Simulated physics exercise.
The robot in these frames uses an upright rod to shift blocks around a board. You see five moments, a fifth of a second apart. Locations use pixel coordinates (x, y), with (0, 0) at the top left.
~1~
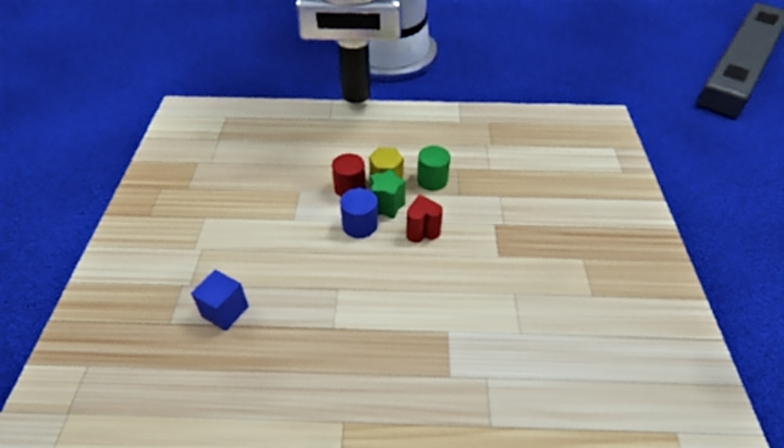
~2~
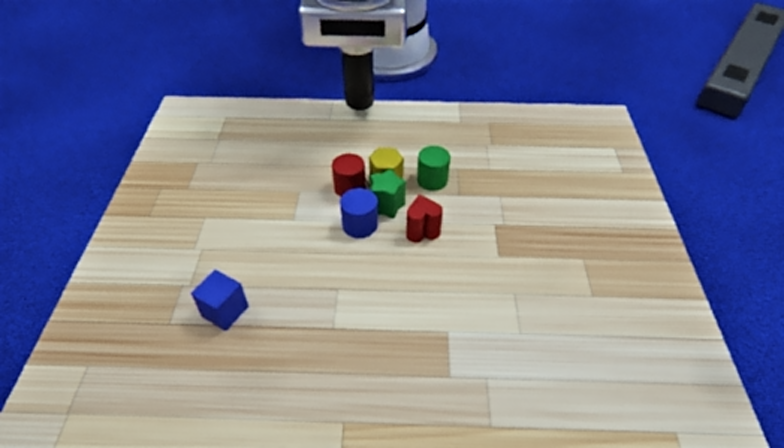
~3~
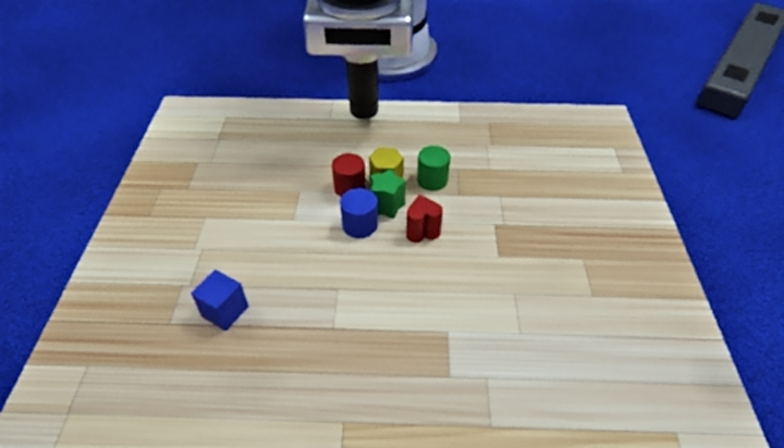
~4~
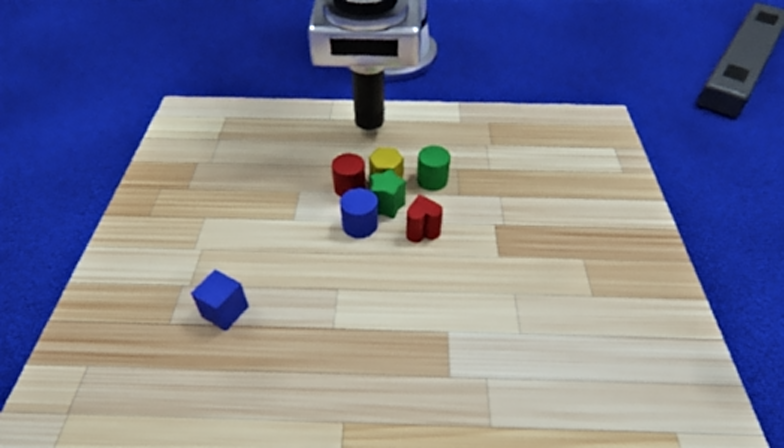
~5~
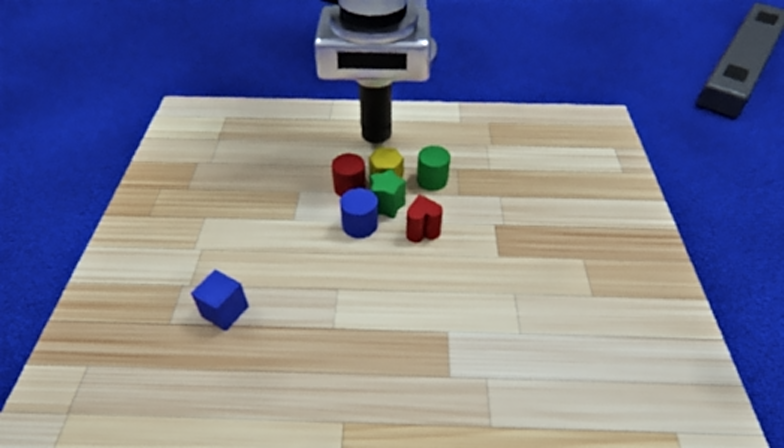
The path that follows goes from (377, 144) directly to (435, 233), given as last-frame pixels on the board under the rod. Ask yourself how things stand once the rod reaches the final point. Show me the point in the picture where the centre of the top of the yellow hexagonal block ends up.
It should be at (422, 233) by then.
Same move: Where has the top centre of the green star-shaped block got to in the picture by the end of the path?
It sits at (381, 220).
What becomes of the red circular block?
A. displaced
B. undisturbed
That would be B.
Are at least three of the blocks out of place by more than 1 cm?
The answer is yes.
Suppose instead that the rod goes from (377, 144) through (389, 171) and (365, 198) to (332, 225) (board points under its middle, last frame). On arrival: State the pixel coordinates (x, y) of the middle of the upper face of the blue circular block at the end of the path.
At roughly (348, 225).
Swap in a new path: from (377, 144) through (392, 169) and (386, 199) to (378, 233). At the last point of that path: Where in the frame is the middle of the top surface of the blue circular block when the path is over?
Close to (341, 219).
The first path, step by step. One third of the way, rod at (394, 162); yellow hexagonal block at (397, 169); green star-shaped block at (390, 191), turned 40° clockwise.
Two thirds of the way, rod at (413, 191); blue circular block at (355, 204); yellow hexagonal block at (415, 201); green star-shaped block at (384, 216), turned 105° clockwise; red heart at (433, 225), turned 25° anticlockwise.
At the end, rod at (436, 224); red circular block still; blue circular block at (355, 204); yellow hexagonal block at (422, 233), turned 30° clockwise; green star-shaped block at (381, 220), turned 120° clockwise; red heart at (443, 254), turned 75° anticlockwise.
